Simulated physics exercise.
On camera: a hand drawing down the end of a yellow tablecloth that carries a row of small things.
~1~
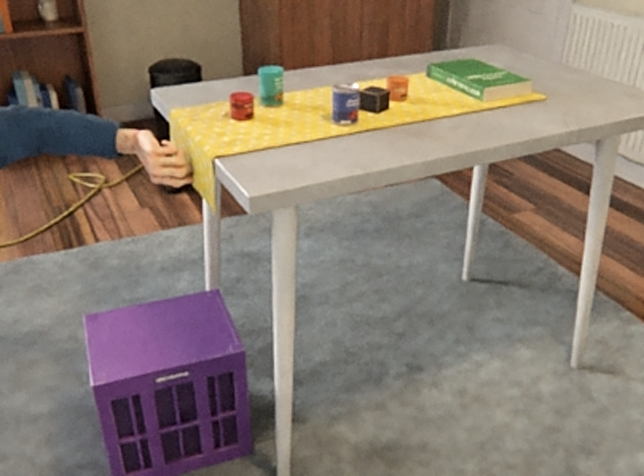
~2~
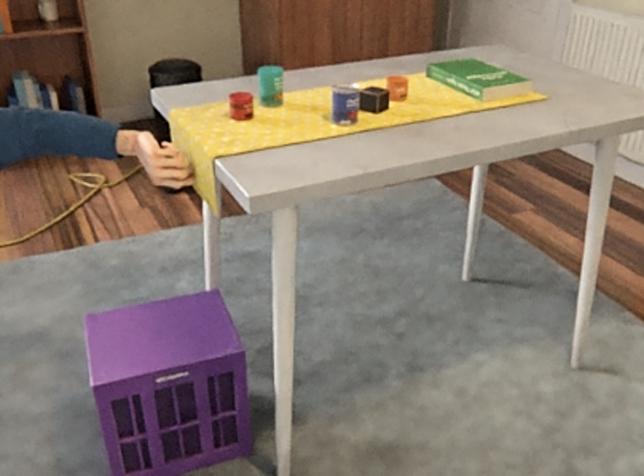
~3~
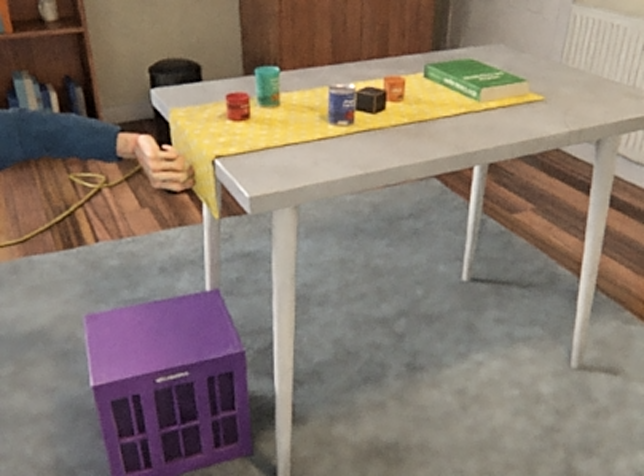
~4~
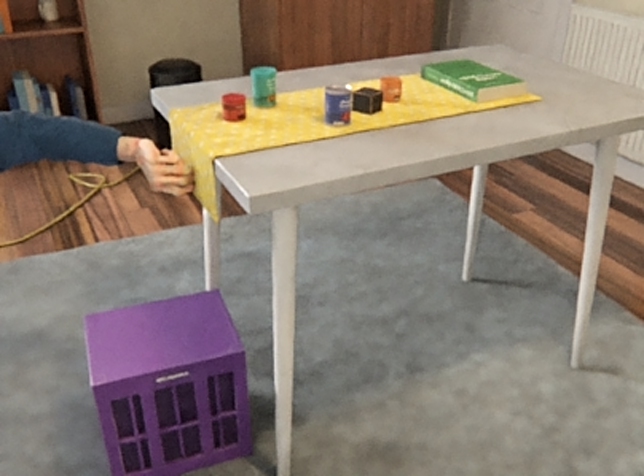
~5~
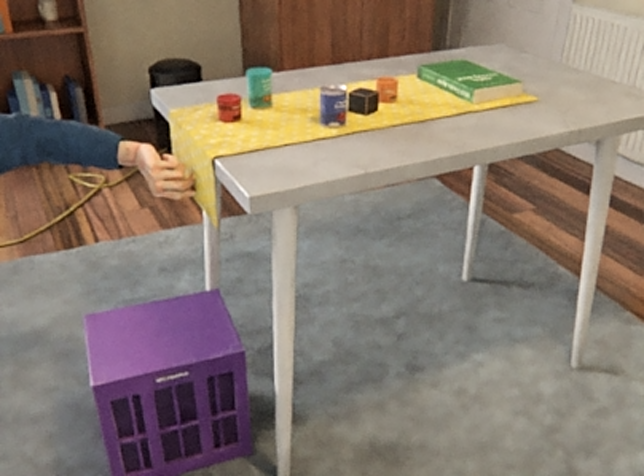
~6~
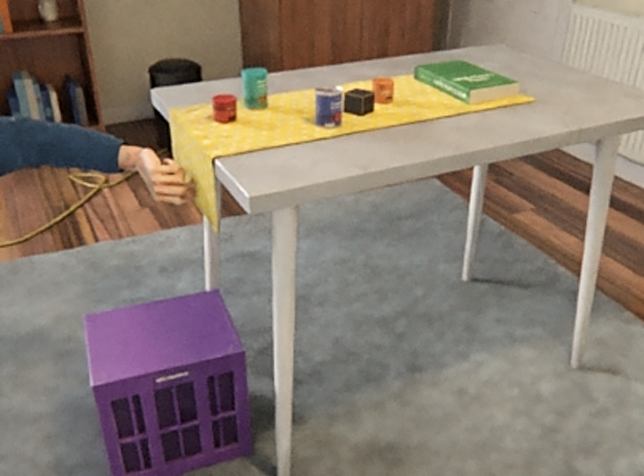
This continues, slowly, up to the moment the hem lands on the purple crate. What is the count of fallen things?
Over the edge go three.
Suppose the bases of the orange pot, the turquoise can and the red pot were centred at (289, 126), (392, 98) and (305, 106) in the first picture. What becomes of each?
The orange pot is carried off; the turquoise can stays on; the red pot is carried off.
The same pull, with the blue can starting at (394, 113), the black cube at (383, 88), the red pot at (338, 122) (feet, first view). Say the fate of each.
The blue can holds on, the black cube remains up, the red pot falls.
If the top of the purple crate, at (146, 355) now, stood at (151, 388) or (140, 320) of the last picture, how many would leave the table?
In that case 4 and 2.
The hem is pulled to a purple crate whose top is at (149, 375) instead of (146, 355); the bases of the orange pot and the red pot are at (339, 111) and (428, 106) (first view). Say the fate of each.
The orange pot goes over; the red pot keeps its place on top.
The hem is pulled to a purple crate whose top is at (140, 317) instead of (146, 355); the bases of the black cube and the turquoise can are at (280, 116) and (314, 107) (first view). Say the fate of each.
The black cube goes over; the turquoise can keeps its place on top.
Early on, hem near (199, 275); red pot gone.
Midway, hem on the crate; red pot, turquoise can and blue can gone.
Finally, hem on the crate; red pot, turquoise can and blue can gone. The table loses three.
